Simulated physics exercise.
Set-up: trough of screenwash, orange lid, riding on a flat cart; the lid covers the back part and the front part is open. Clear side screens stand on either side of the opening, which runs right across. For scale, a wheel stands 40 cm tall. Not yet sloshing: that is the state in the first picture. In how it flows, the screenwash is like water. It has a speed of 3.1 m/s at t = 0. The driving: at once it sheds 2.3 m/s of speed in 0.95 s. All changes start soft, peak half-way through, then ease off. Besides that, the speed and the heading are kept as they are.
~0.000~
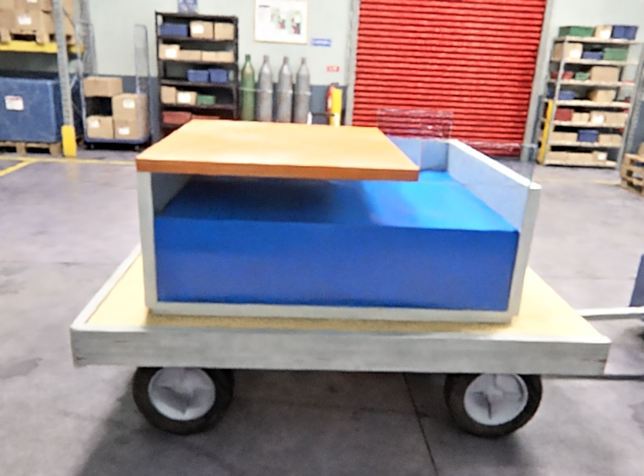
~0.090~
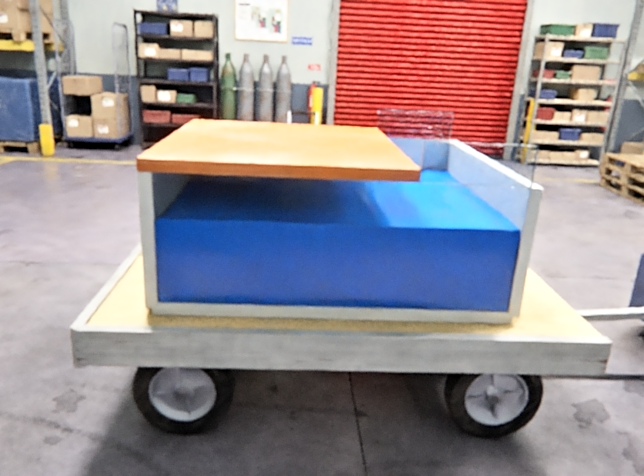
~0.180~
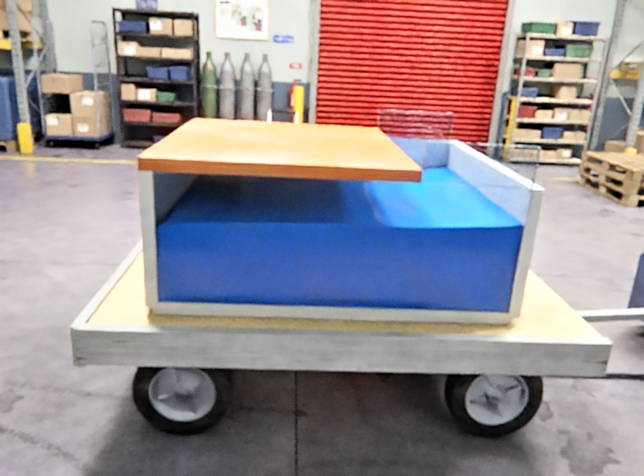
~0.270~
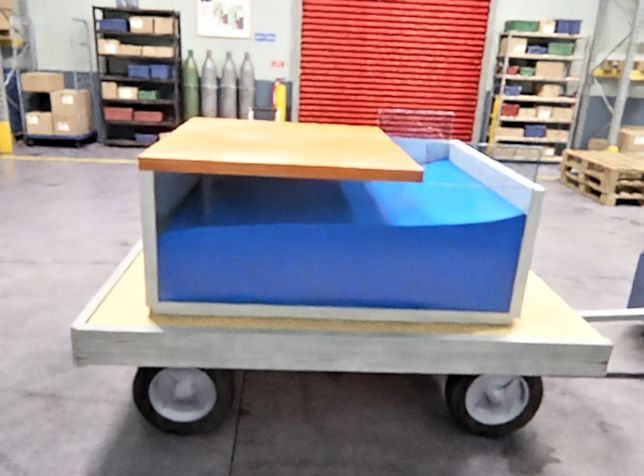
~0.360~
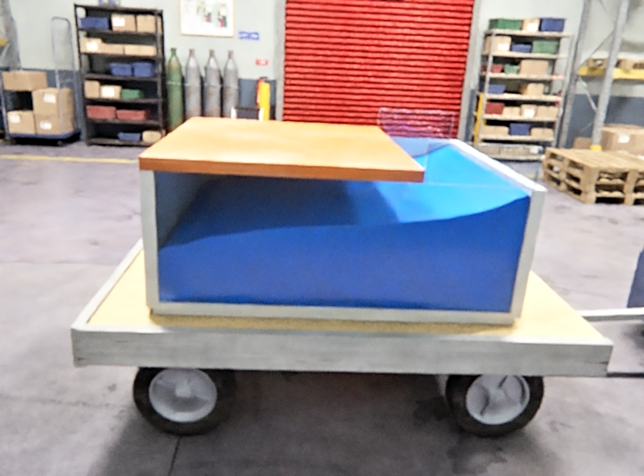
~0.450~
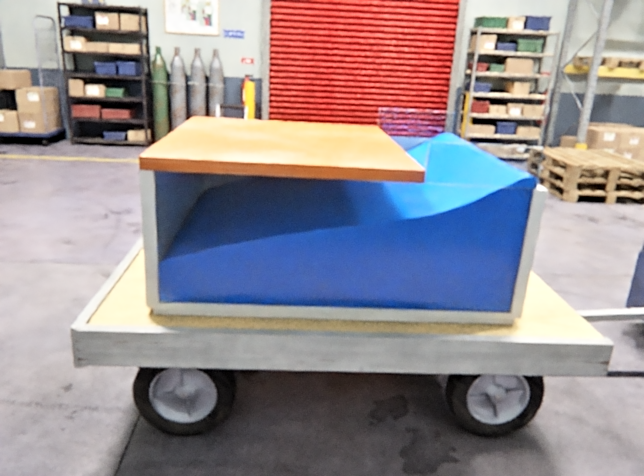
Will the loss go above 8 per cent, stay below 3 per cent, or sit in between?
It will go above 8 per cent.
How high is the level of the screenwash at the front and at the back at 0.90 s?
Level, front = 52 cm; level, back = 6 cm.
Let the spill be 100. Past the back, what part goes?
Fraction of spill: Roughly 0%.
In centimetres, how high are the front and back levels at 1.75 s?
Roughly 26 cm in front and 46 cm behind.
By 0.90 s the surface stands 6 cm at the back and 53 cm at the front; 13 per cent is out, over the front.
By 1.35 s the surface stands 26 cm at the back and 30 cm at the front; 12 per cent is out, over the front.
By 1.75 s the surface stands 46 cm at the back and 25 cm at the front; 12 per cent is out, over the front.
By 3.84 s 12 per cent is out, over the front, 58 of 490 litres.
